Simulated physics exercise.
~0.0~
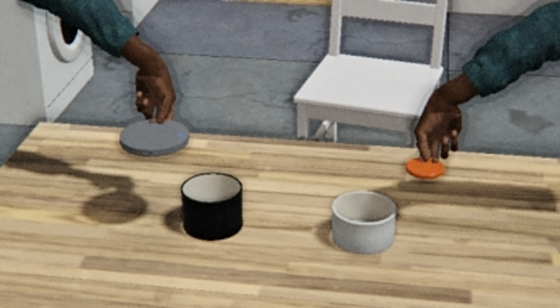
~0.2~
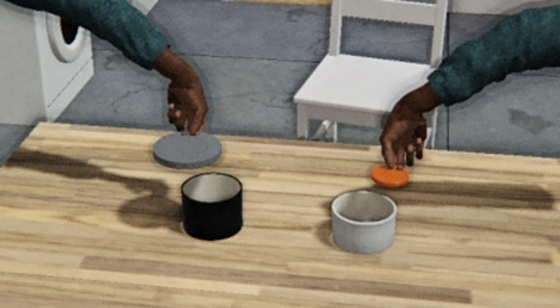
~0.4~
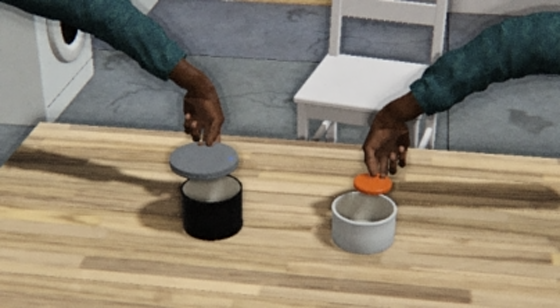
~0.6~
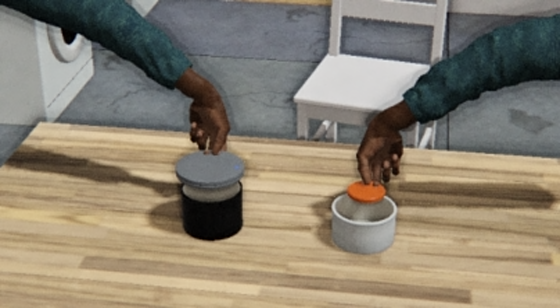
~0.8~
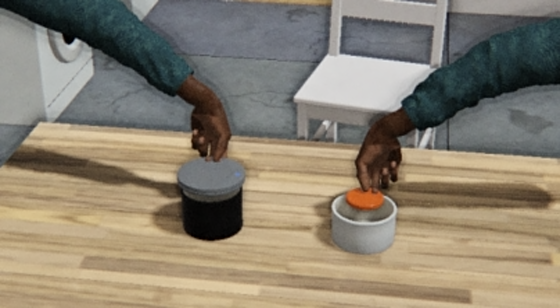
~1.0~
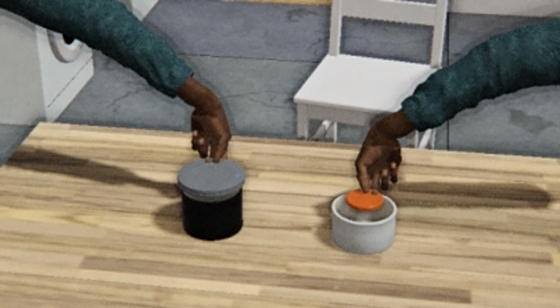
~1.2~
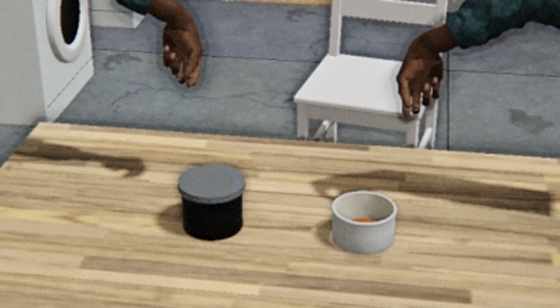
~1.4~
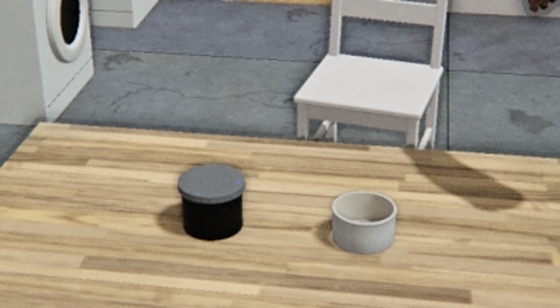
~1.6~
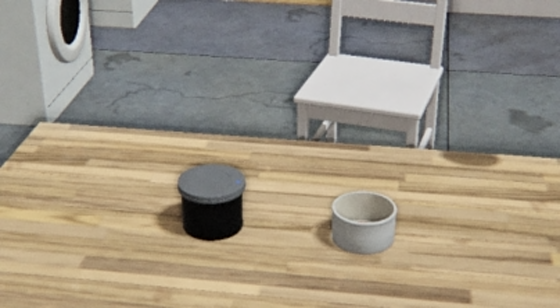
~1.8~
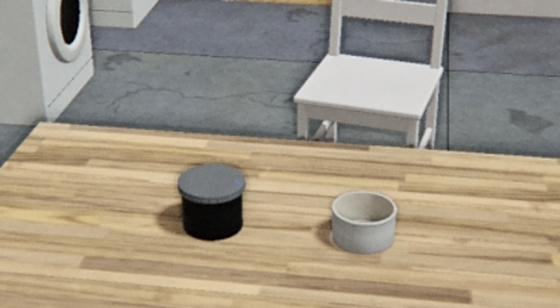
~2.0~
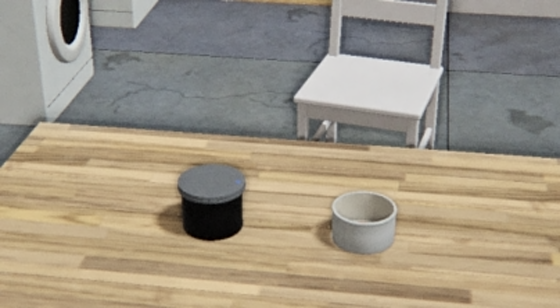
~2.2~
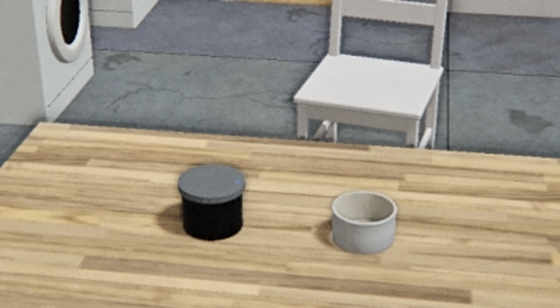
A grey lid and a small orange disc were carried by two hands over a black pot and a pale one, then released; the grey lid stayed on the black rim, while the orange disc dropped inside the pale pot, out of sight.
